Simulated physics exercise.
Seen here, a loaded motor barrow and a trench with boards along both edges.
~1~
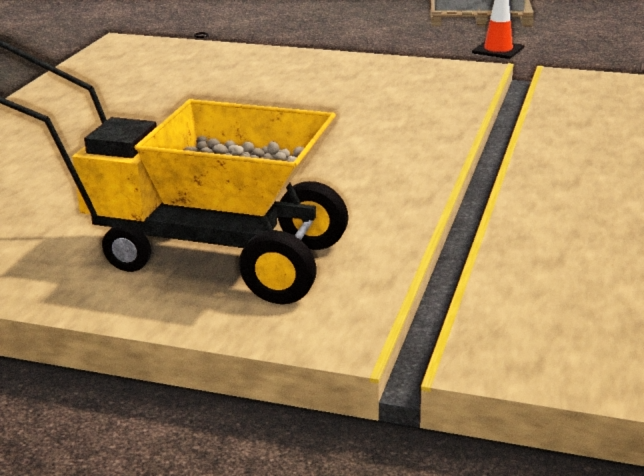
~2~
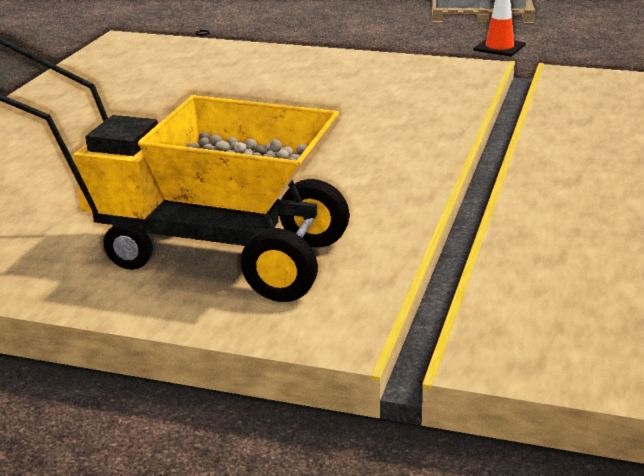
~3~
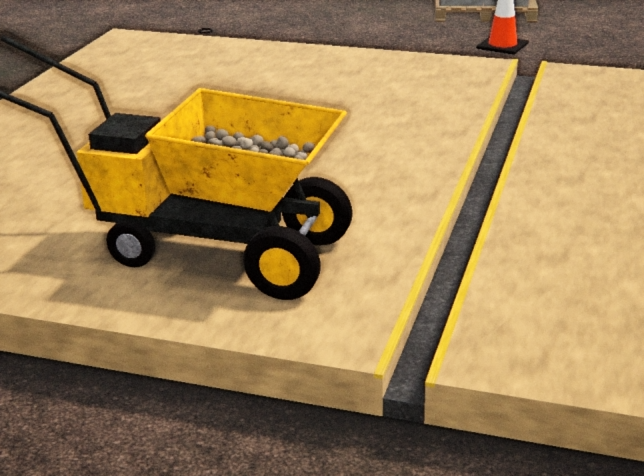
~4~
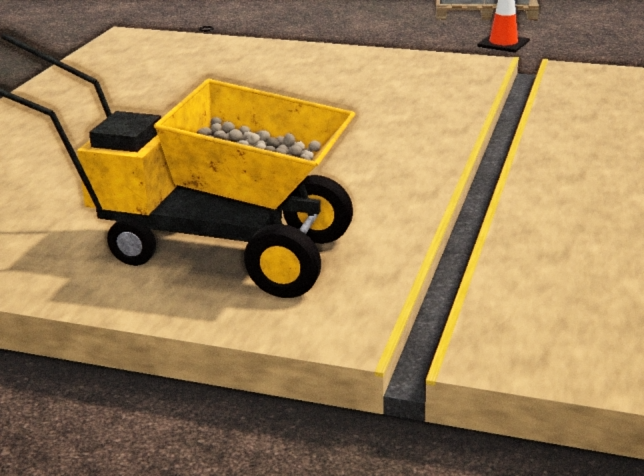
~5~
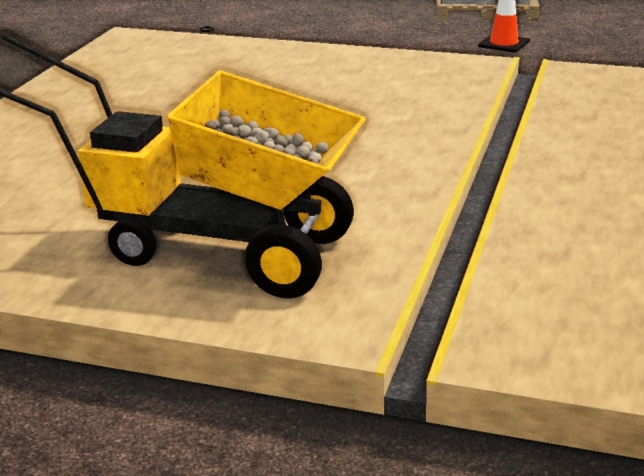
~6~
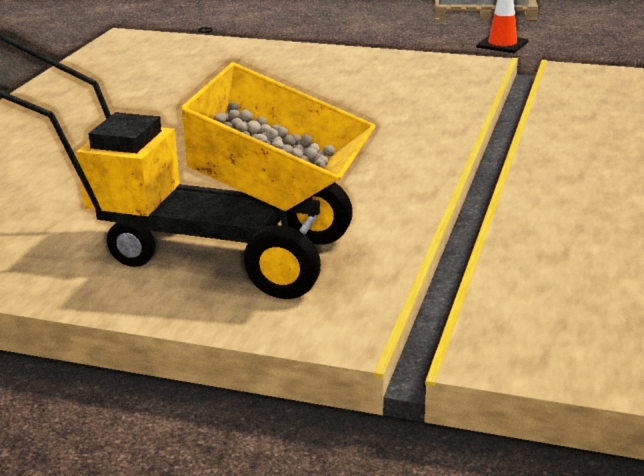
In the video, a yellow motor barrow loaded with grey pebbles stands left of a narrow, dark trench edged in yellow. Its wheels barely move while the skip gradually tilts forward to the right, its rear rising off the black chassis.
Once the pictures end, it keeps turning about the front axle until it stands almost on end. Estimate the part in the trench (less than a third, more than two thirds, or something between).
The trench takes more than two thirds.
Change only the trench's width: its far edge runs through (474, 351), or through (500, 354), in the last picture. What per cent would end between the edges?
The first gives 100 %, the second 100 %.
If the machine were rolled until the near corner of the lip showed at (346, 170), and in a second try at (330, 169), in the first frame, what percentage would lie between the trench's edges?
About 10 and 30 per cent.
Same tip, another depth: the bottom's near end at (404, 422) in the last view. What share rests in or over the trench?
Roughly 100 in a hundred.
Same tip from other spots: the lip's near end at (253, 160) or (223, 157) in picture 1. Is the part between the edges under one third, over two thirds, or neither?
In turn: The middle third; under a third.
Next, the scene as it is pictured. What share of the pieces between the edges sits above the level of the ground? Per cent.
Some 30 per cent.
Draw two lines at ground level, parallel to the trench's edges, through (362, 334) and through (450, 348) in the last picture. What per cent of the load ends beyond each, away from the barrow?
The first gives 100 %, the second 10 %.
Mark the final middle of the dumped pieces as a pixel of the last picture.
Roughly at (440, 289).
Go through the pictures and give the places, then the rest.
In the first frame, lip of the skip (295, 165), level; top of the load (245, 161), river pebbles; first edge of the trench (389, 344); far edge (439, 351), the trench under half as wide as the skip, and about half as deep as wide.
In the second frame, lip of the skip (298, 163), level; top of the load (229, 157).
In the third frame, lip of the skip (306, 163), tipped barely; top of the load (221, 153).
In the fourth frame, lip of the skip (316, 165), tipped a little; top of the load (227, 147).
In the fifth frame, lip of the skip (327, 170), tipped a little; top of the load (232, 133).
In the sixth frame, lip of the skip (338, 178), tipped clearly; top of the load (222, 138); first edge of the trench (394, 338); far edge (443, 346).
Just after the last frame, skip tipped steeply; every one in the skip.
A moment on, skip tipped right over; the larger part in the skip; just a few short of the trench; roughly a quarter in or heaped over the trench; just a few beyond it.
Further on, skip tipped right over; about a tenth in the skip; about a tenth short of the trench; the larger part in or heaped over the trench; about a tenth beyond it.
When it is over, skip tipped right over; just a few in the skip; about a tenth short of the trench; the larger part in or heaped over the trench; about a tenth beyond it.
